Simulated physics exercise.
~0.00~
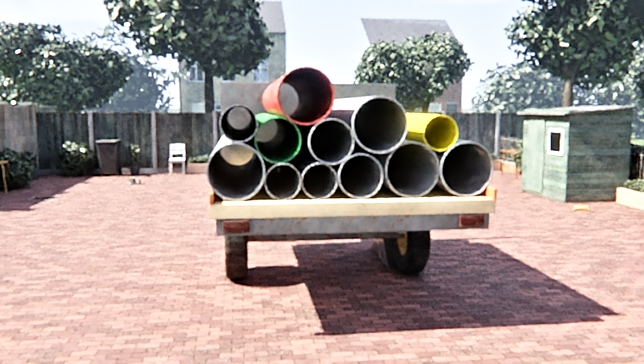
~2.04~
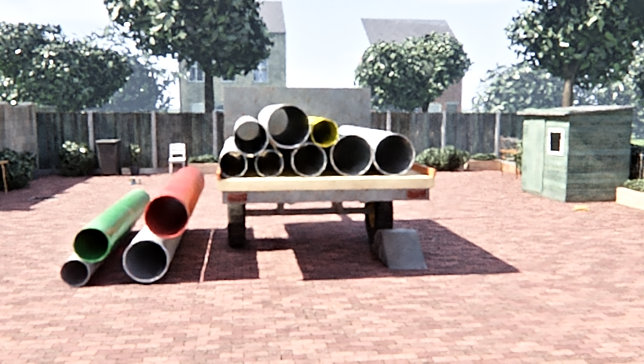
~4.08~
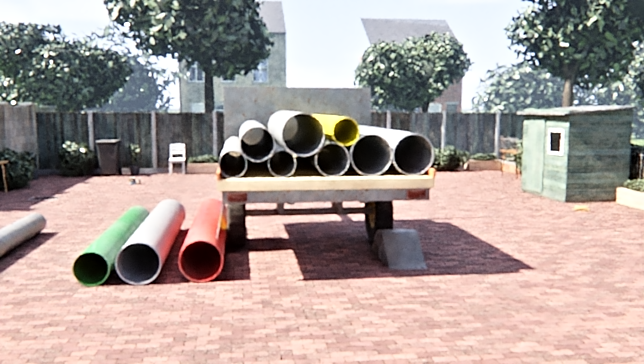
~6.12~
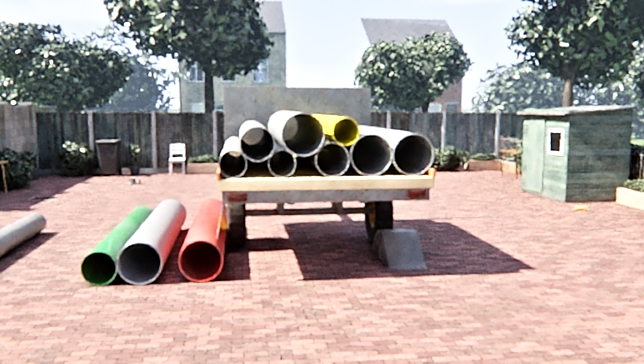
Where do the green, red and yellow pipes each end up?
The green and red pipes go over the left side and end on the ground. The yellow pipe remains on the trailer deck, resting on top of other pipes.
